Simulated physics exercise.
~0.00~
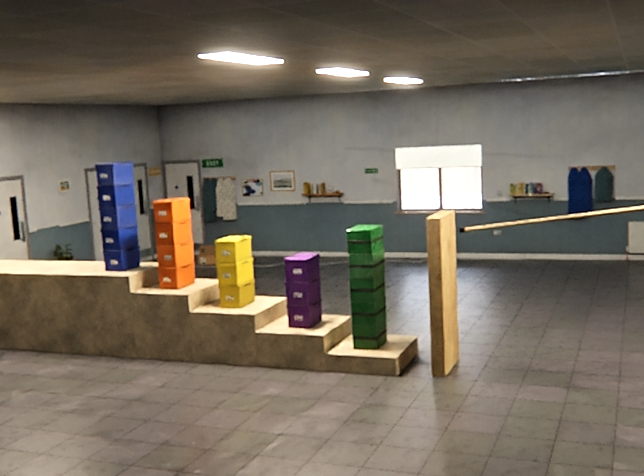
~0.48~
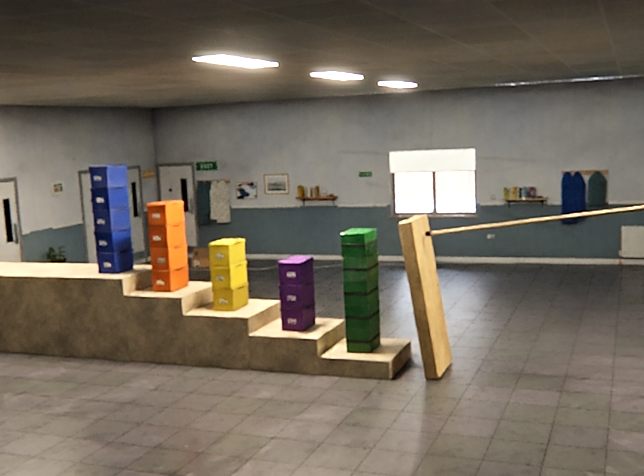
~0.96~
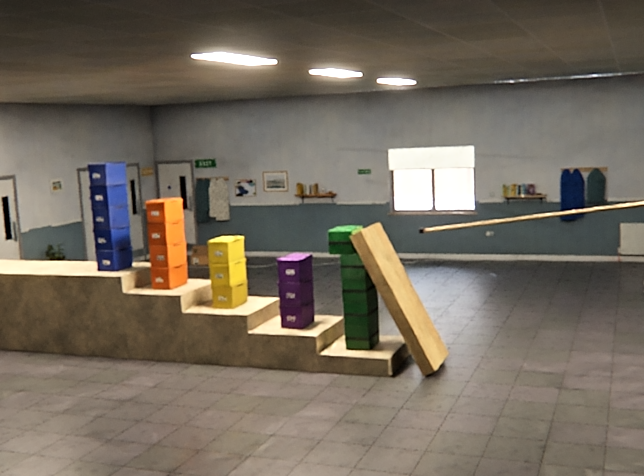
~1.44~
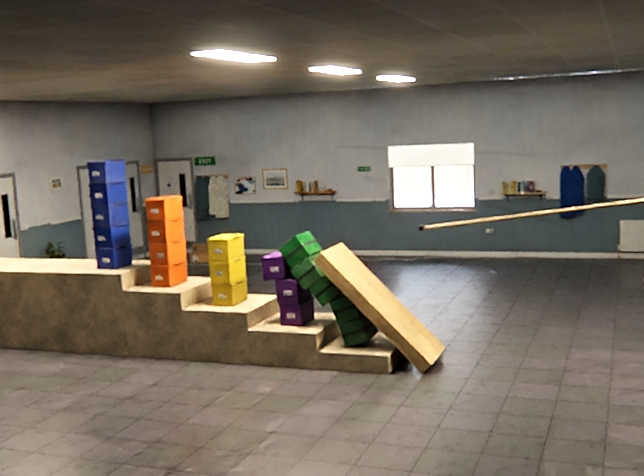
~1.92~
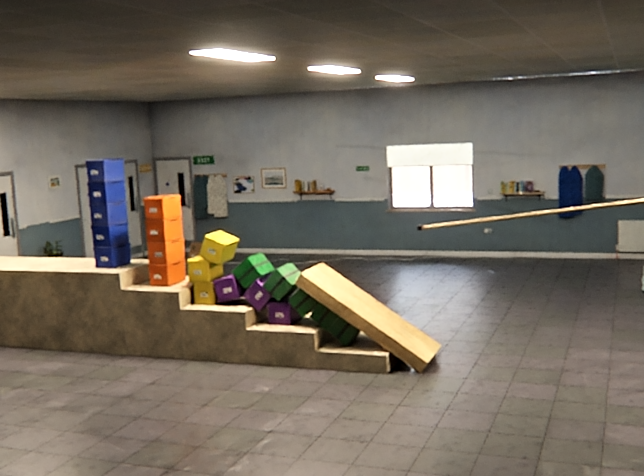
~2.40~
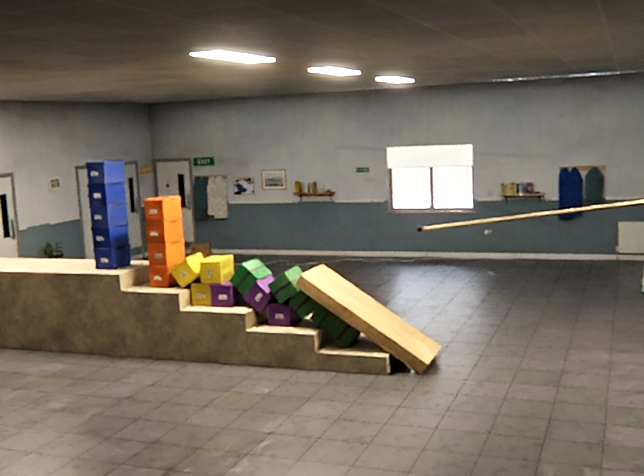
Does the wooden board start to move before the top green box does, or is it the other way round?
The wooden board starts to move first, leaning left while the top green box is still in place, and the green box shifts only afterwards.
The footage shows a pole tipping a wooden board leftward into stacked coloured boxes on rising steps; the green stack topples into the purple, which spills against the yellow, leaving those three tumbled beneath the leaning board while orange and blue stay standing.
